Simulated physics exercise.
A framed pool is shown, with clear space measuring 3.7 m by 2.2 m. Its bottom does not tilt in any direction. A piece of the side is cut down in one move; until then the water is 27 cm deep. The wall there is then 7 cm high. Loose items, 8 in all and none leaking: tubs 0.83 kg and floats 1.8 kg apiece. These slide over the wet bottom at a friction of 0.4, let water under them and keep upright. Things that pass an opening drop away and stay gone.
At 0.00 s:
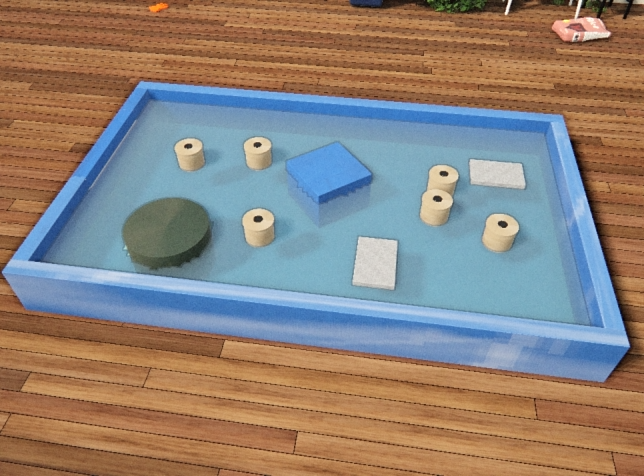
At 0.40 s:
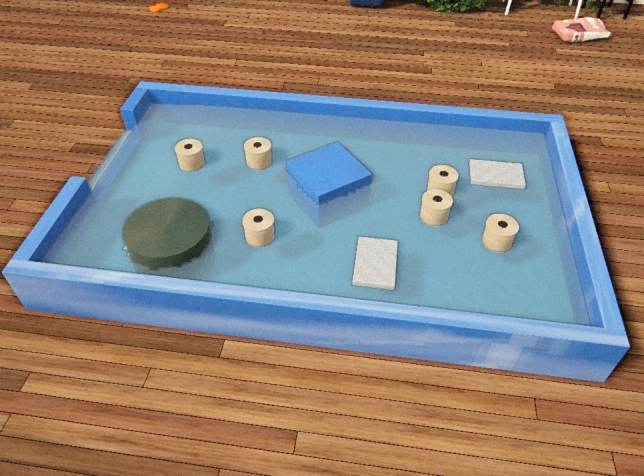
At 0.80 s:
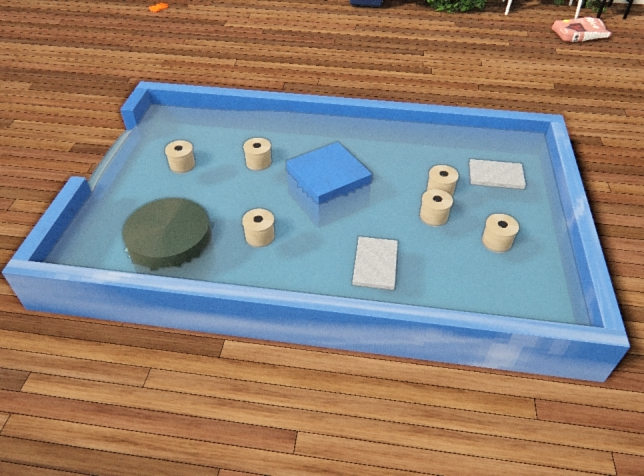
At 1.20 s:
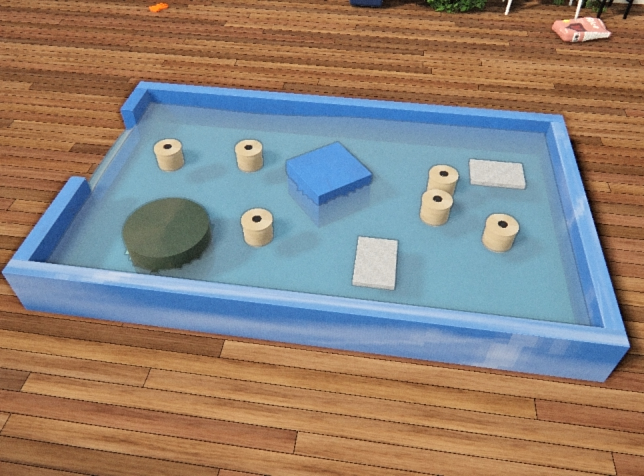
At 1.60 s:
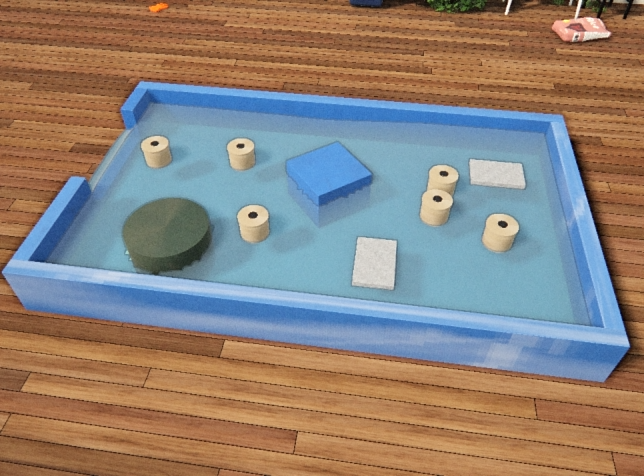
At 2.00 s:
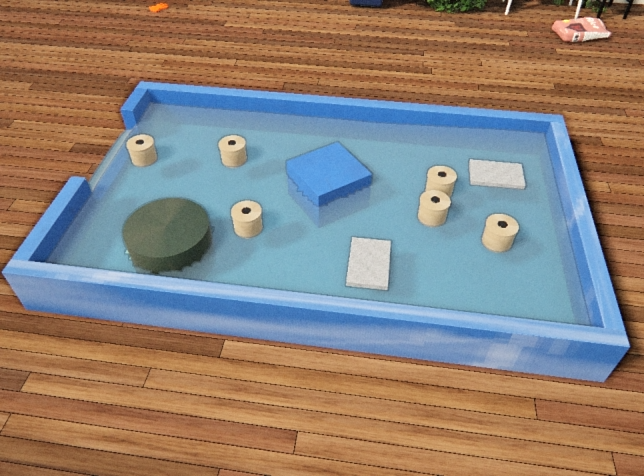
A section of the blue pool's left wall dropped away, and then the small round tub nearest it drifted left toward the gap, followed more slowly by two others, while most other things barely moved.
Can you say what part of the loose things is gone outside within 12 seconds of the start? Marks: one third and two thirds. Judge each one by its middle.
Looks like it lands mid-range.
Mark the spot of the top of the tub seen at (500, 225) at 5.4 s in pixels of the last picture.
I'd expect it somewhere around (475, 228).
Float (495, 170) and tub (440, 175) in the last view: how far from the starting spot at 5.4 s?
Taking them in the order asked, 20 cm and then 30 cm.
After 2.8 s 1 of 8 are out; 7 afloat.
After 5.4 s 2 of 8 are out; 6 afloat.
After 8.0 s 3 of 8 are out; 5 afloat.
After 12.0 s 3 of 8 are out; 5 afloat.
